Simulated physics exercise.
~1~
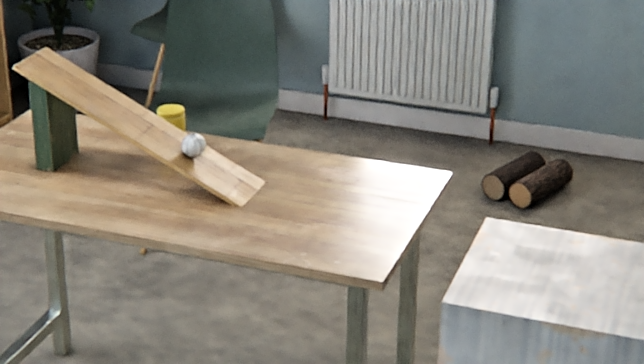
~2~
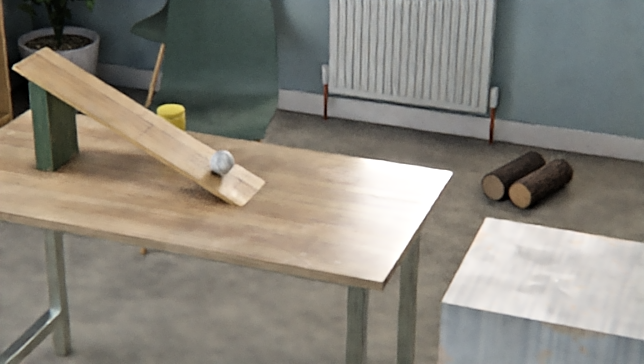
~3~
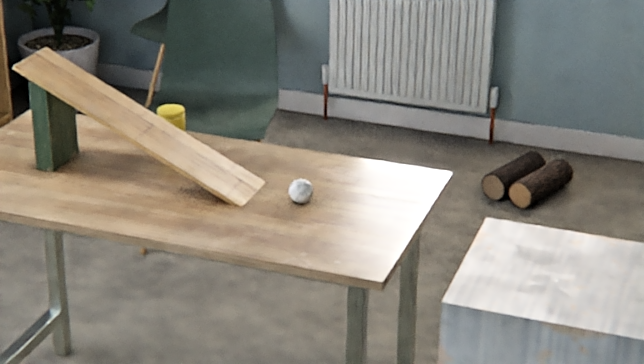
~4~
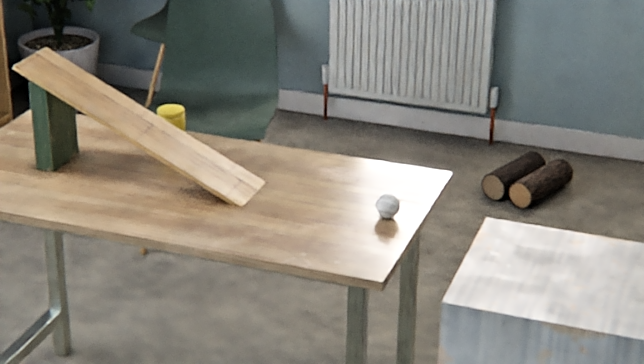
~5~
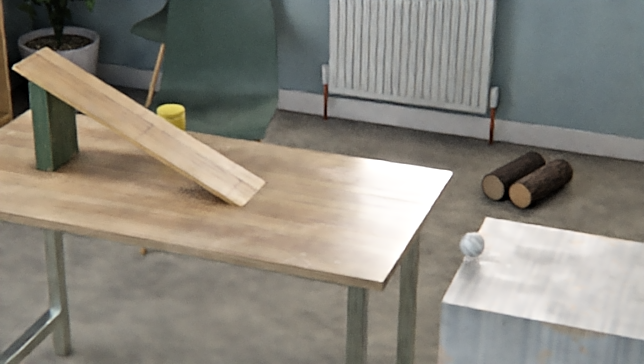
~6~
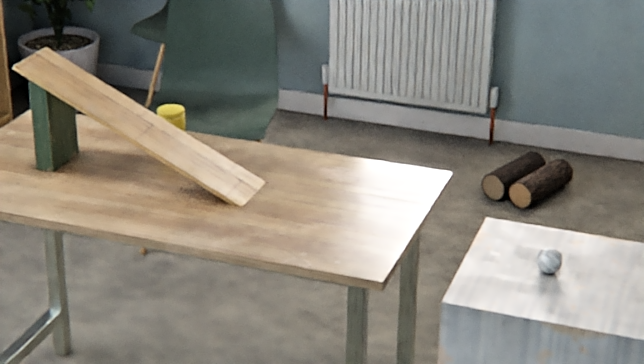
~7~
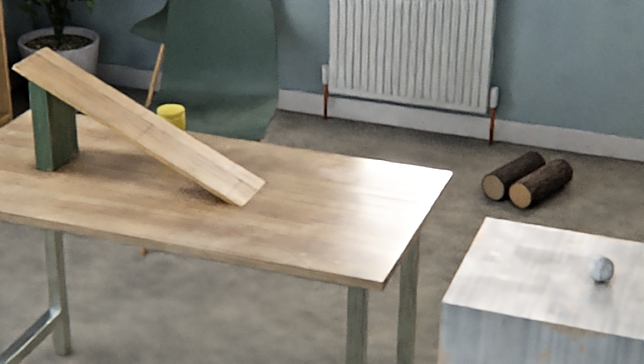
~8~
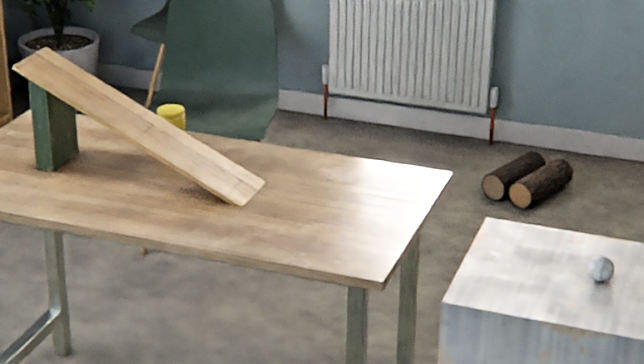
On a wooden table, a whitish ball rolls down a ramp, crosses to a lower white cabinet and stops.
